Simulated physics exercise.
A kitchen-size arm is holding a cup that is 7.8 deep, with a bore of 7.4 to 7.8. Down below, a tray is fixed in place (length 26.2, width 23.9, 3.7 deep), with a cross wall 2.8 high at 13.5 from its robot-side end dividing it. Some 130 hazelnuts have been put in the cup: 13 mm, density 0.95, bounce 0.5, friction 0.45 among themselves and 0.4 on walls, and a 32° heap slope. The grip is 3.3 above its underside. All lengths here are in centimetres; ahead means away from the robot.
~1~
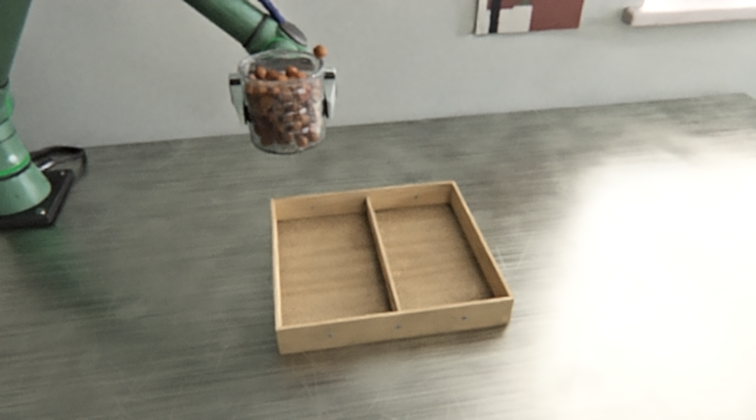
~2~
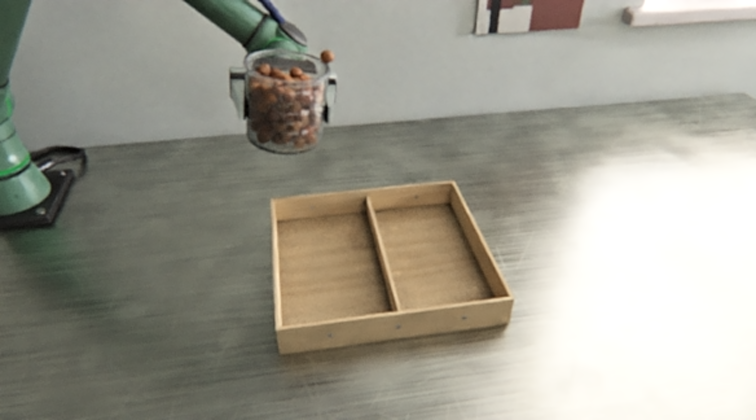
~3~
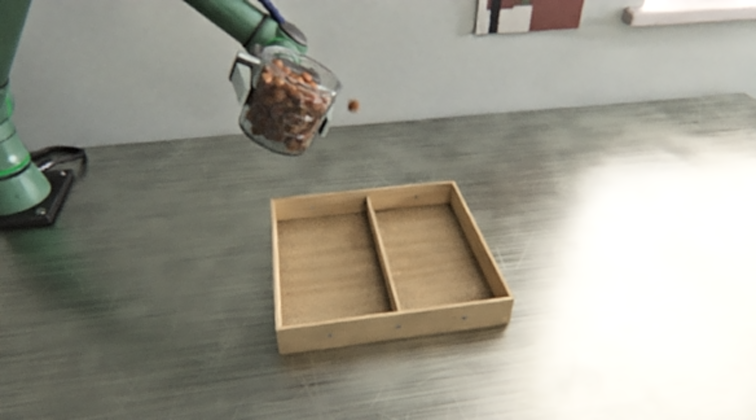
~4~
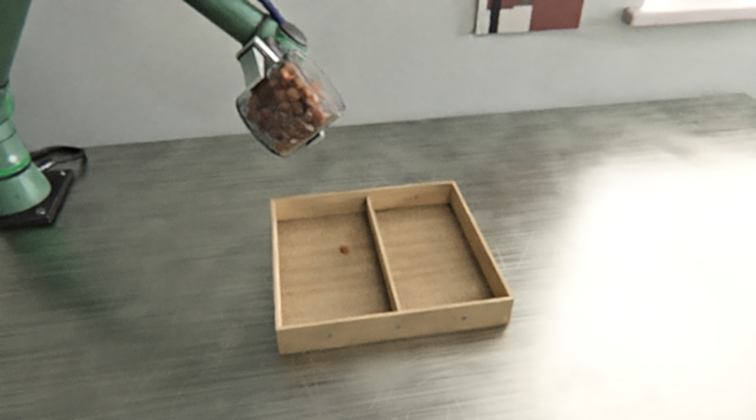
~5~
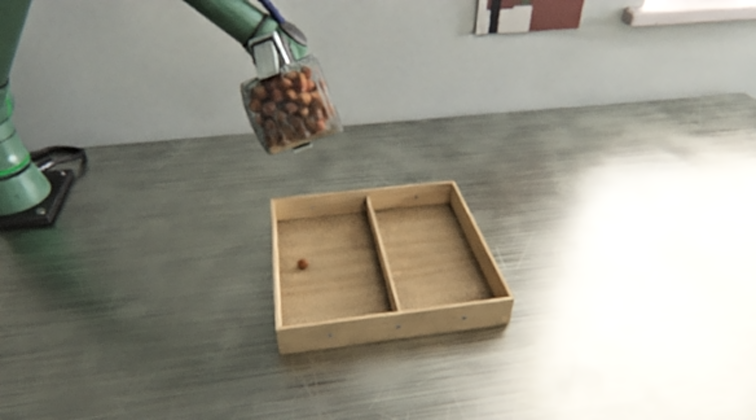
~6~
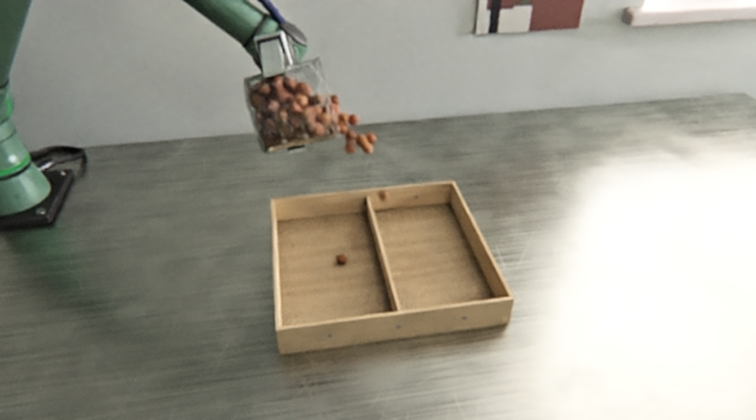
Above a divided wooden tray, a green robot arm tilts a clear cup, spilling some hazelnuts.
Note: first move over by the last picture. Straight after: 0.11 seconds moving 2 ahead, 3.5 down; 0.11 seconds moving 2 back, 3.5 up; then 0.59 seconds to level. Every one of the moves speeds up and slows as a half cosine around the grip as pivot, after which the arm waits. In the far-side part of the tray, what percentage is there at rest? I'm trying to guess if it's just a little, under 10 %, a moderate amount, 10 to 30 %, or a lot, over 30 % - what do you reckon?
I reckon a moderate amount.
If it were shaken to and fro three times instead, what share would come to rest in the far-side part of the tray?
Expected share: About 35 %.
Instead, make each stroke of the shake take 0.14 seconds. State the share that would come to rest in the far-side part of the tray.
Estimate: Near 15 per cent.
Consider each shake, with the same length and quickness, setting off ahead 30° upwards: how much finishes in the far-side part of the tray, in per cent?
It comes to around 60 percent.
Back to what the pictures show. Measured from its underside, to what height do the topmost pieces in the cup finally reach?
Around 7.0 cm above the underside.
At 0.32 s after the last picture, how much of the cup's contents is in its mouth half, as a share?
Around 40 per cent of it.
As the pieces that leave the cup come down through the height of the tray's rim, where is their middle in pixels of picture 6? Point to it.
Estimated centre around (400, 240) in pixels.
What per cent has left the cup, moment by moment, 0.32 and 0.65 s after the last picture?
Estimates in order: Close to 20, close to 25.
Then, 0.32 s later, tilted 74° forward, highest piece 26 above the table; 100 in the cup, 13 in the far-side part, 4 in the robot-side part, 11 in flight or on a rim.
Then, 0.65 s later, tilted 14° forward, highest piece 28 above the table; 97 in the cup, 22 in the far-side part, 8 in the robot-side part, 1 in flight or on a rim.
Then, 1.01 s later, level, highest piece 28 above the table; 97 in the cup, 23 in the far-side part, 8 in the robot-side part.
Then, 2.06 s later, level, highest piece 28 above the table; 97 in the cup, 23 in the far-side part, 8 in the robot-side part.
At rest, 97 in the cup, 23 in the far-side part, 8 in the robot-side part. That is 18 % in the far-side part of the tray.
